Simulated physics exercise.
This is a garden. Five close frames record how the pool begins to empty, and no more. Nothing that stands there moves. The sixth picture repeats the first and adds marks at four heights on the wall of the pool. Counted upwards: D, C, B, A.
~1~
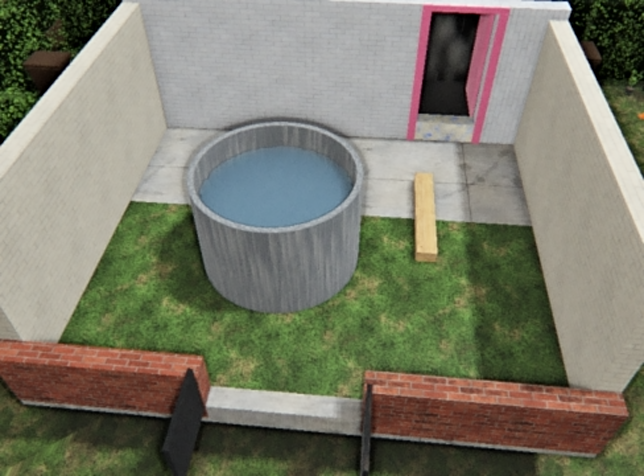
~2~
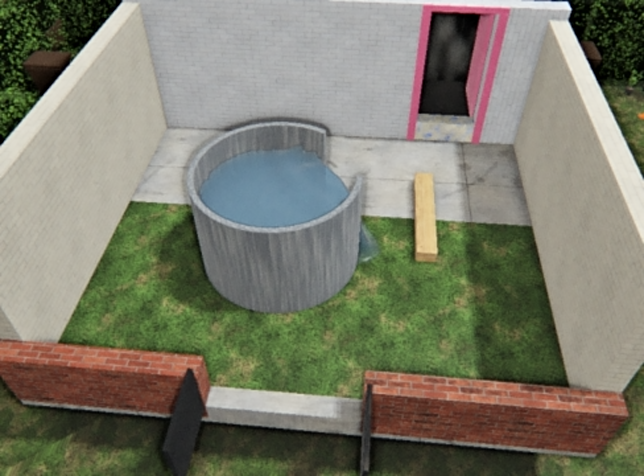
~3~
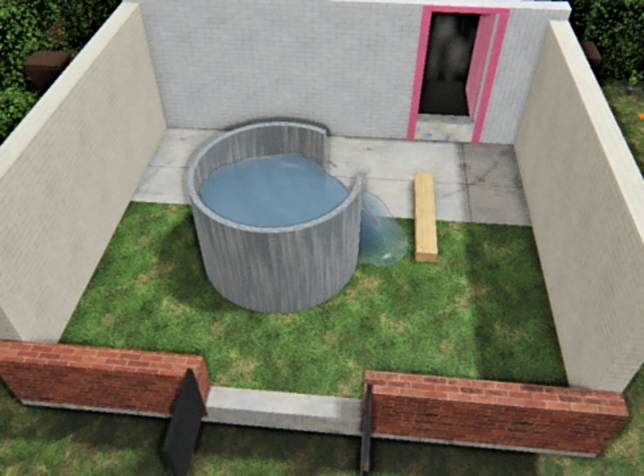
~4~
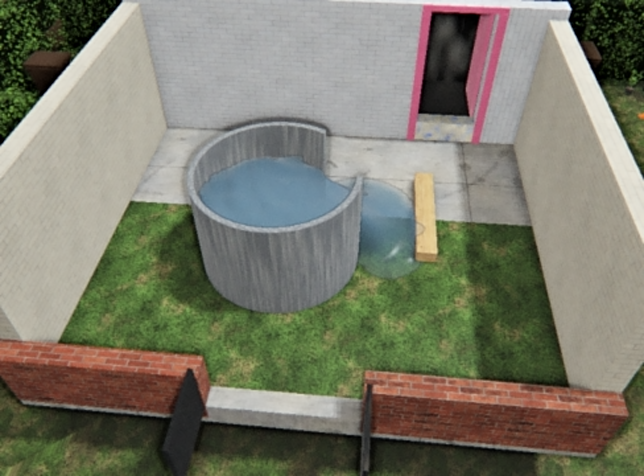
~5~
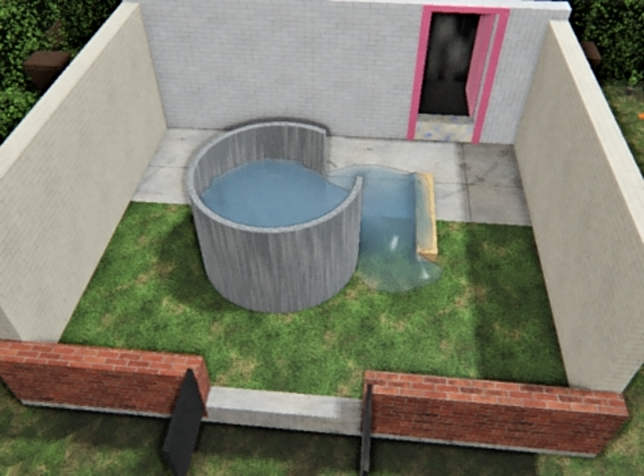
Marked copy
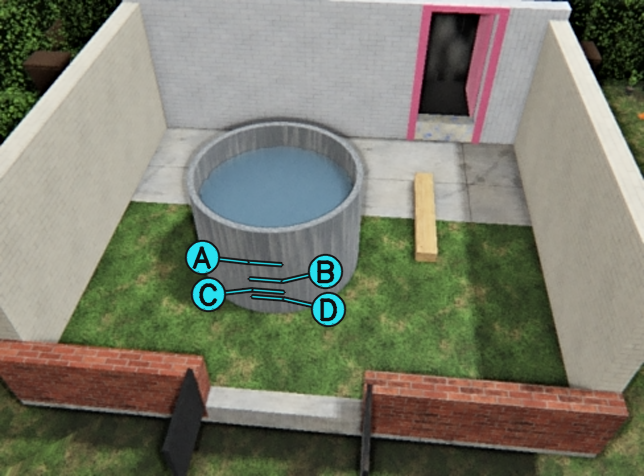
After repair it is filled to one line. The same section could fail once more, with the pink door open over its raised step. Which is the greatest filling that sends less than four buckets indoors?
Use level A.
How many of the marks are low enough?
All of the four.
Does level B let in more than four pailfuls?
No, that is safe.
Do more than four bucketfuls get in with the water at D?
No.
In cyan, A at (264, 263); B at (266, 280); C at (267, 291); D at (268, 297); from the bottom up D, C, B, A.
Choosing A, a bucket or two gets in.
Choosing B, nothing gets over.
Choosing C, nothing gets over.
Choosing D, nothing gets over.
